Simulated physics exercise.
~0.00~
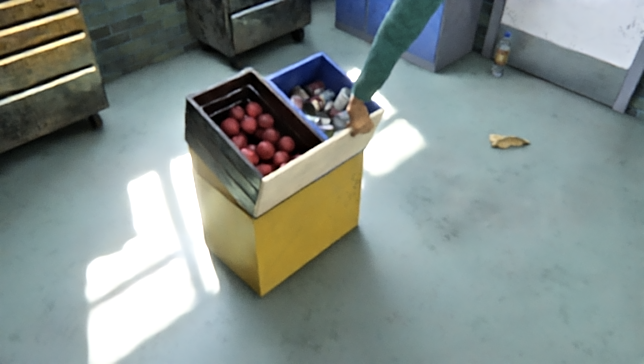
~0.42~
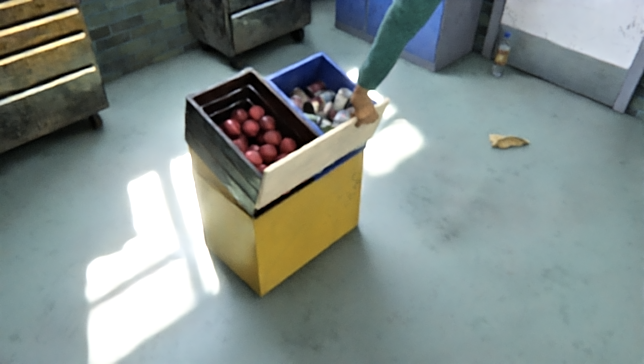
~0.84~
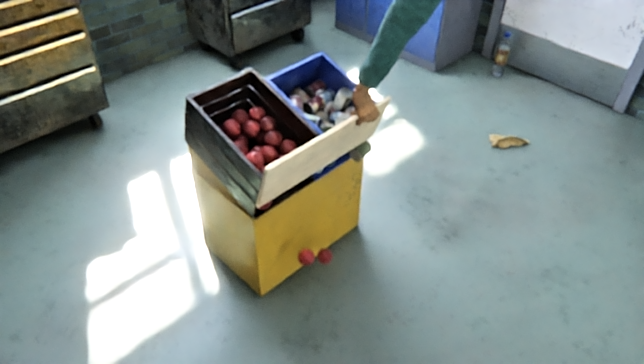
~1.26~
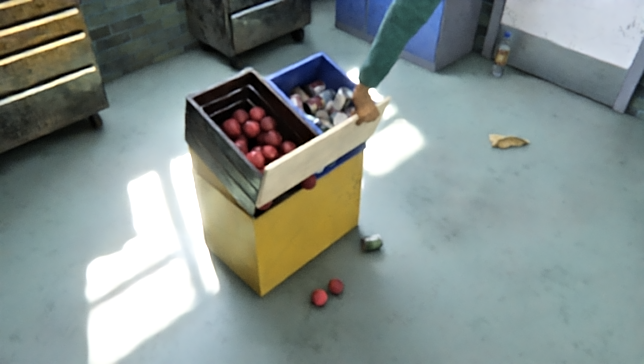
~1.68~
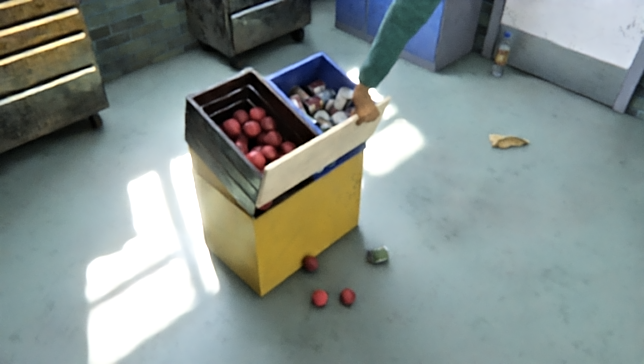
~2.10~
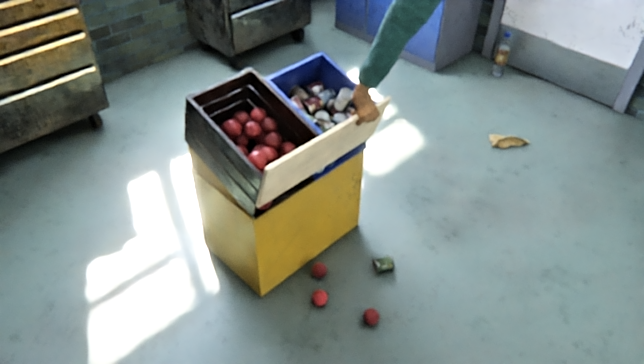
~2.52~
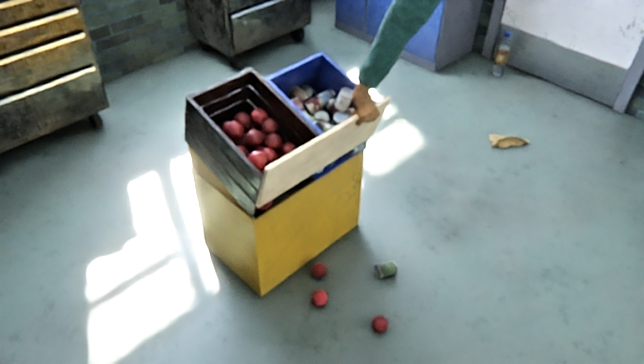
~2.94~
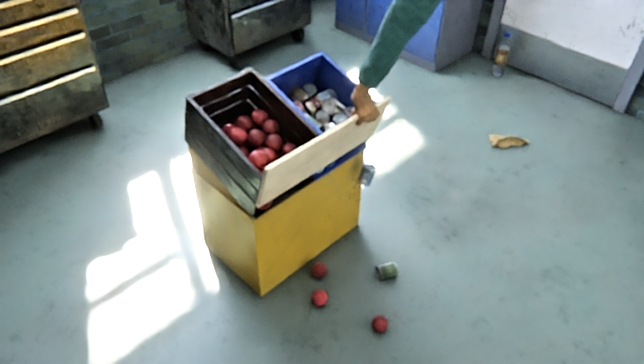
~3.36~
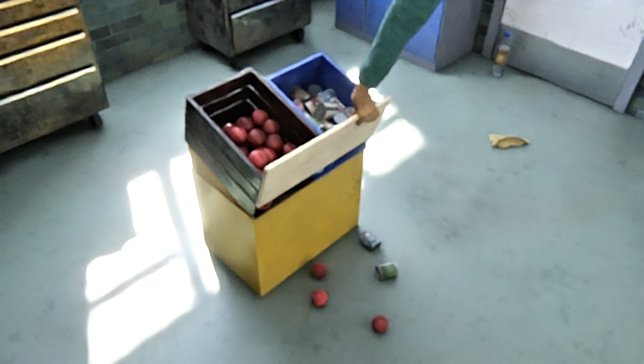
A pale sliding gate, held by a green-sleeved hand, lifts slightly on two tilted bins above a yellow base; red apples and a small tin drop and roll rightward, then another tin falls, leaving three apples and two tins on the floor and both bins mostly full.
